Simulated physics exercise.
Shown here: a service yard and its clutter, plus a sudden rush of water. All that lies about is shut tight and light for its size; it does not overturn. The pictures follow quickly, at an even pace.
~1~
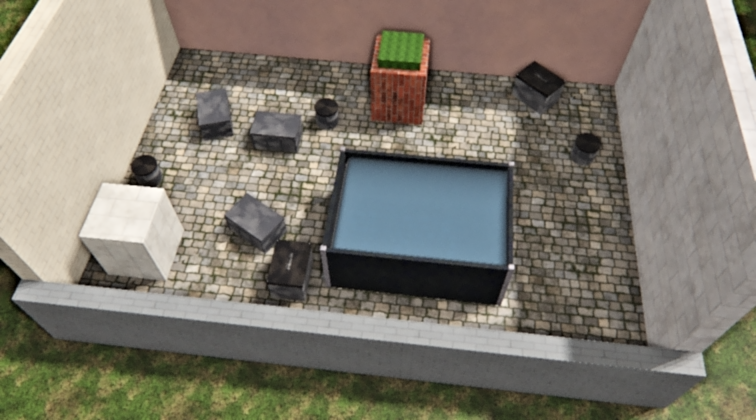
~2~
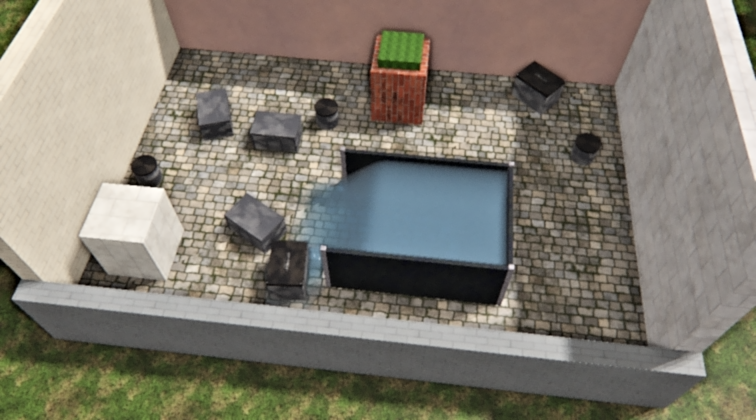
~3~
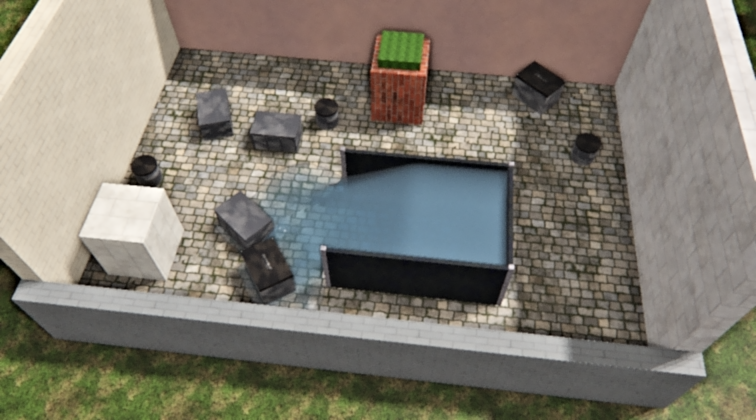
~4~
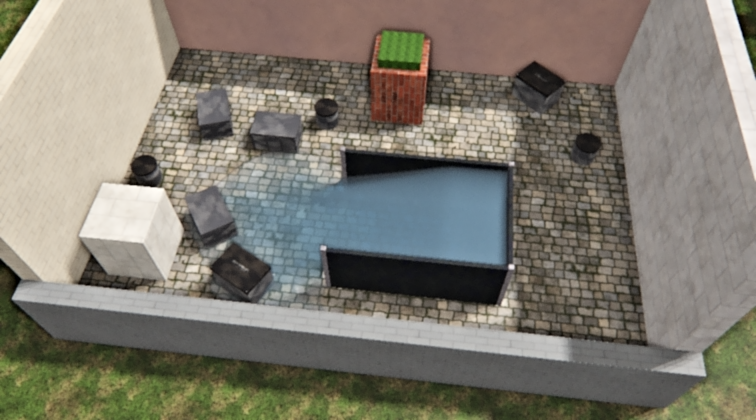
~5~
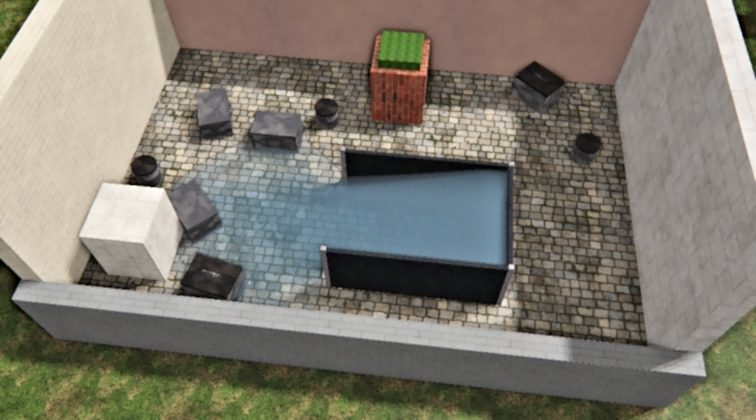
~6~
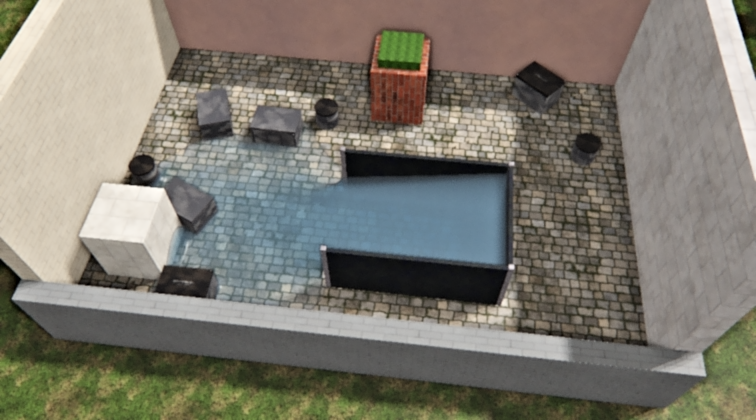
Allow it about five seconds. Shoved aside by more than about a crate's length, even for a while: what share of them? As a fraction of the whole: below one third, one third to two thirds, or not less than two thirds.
The share moved far is two thirds and up.
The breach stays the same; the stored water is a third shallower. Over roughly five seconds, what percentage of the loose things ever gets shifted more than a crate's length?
Around 60 in a hundred.
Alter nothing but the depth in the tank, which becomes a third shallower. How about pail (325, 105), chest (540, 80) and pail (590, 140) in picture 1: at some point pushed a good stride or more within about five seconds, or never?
The first came up short, the next came up short, and the last came up short.
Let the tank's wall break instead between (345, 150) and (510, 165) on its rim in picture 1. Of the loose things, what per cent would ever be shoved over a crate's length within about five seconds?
Near 80 in a hundred.
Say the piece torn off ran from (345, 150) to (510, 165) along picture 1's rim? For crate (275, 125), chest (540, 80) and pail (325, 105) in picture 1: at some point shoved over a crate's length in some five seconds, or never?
Here's my take, in sequence: Dislodged that far, dislodged that far, and dislodged that far.
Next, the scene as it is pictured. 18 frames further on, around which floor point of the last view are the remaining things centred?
(330, 124).
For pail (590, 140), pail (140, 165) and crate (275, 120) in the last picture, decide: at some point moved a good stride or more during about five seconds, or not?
Taking them as listed, the first remained nearby, the next cleared the mark, and the last cleared the mark.
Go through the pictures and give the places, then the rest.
A chest at (289, 262) rests on the ground; a crate at (254, 216), on the bottom; 0 of 8 have shifted, in the first picture.
A chest at (287, 262) rests on the ground; a crate at (254, 216), on the bottom; 0 of 8 have shifted, in the second picture.
A chest at (266, 263) rests on the ground, close to its start; a crate at (242, 215) rests on the ground, close to its start; 2 of 8 have shifted, in the third picture.
A chest at (240, 267) rests on the ground, a stride from its start; a crate at (208, 209), on the bottom, a stride from its start; 2 of 8 have shifted, in the fourth picture.
A chest at (211, 275) rests on the ground, a stride from its start; a crate at (191, 204) rests on the ground, a stride from its start; 2 of 8 have shifted, in the fifth picture.
A chest at (183, 283), on the bottom, a stride from its start; a crate at (183, 199), afloat, a stride from its start; 3 of 8 have shifted, in the sixth picture.
A moment on, 2 of 8 are well off their spots; 2 afloat.
Next, 5 of 8 are well off their spots; 4 afloat.
Later, 5 of 8 are well off their spots; 4 afloat.
In the end, 6 of 8 are well off their spots, and 7 have been at some point; 6 afloat.
